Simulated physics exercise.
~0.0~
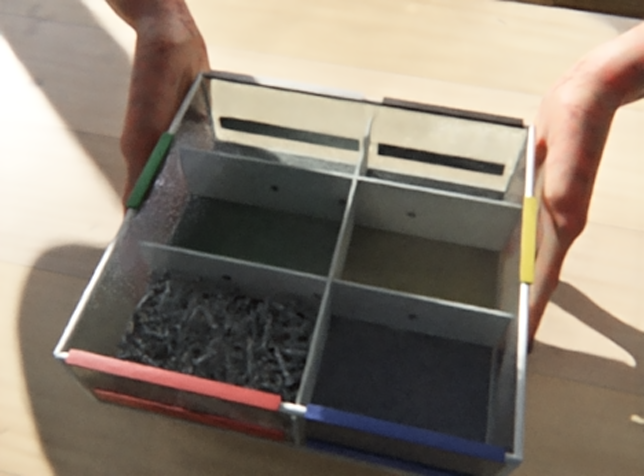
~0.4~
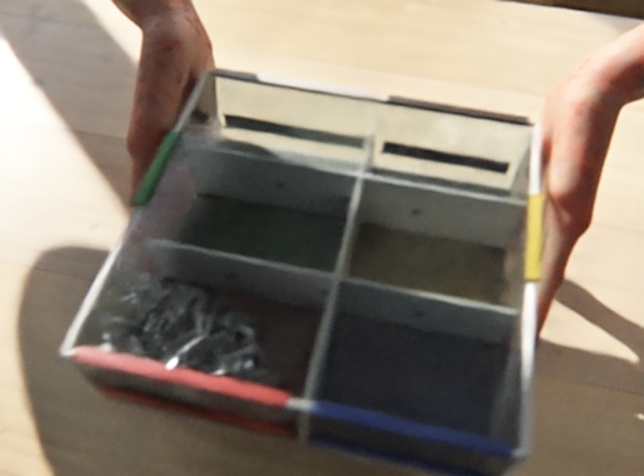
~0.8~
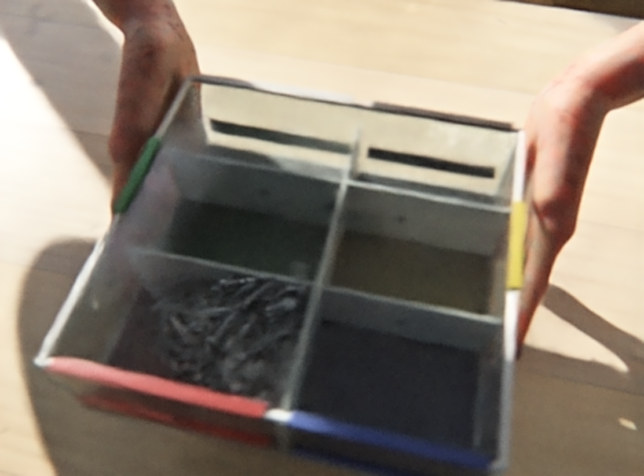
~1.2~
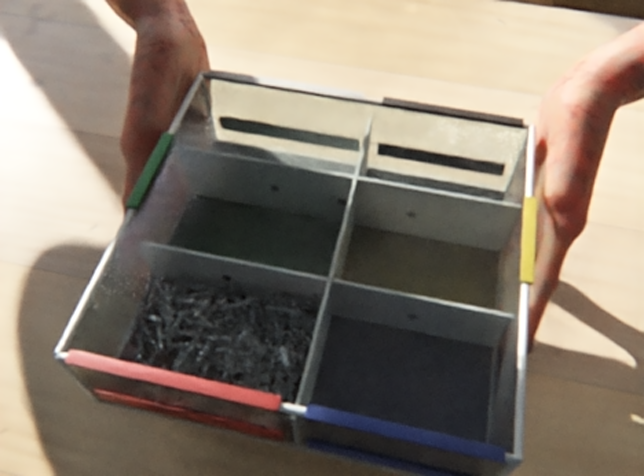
Above a pale wooden floor, two hands shaking a lidded compartment box side to side, steel screws staying in the red-marked section.
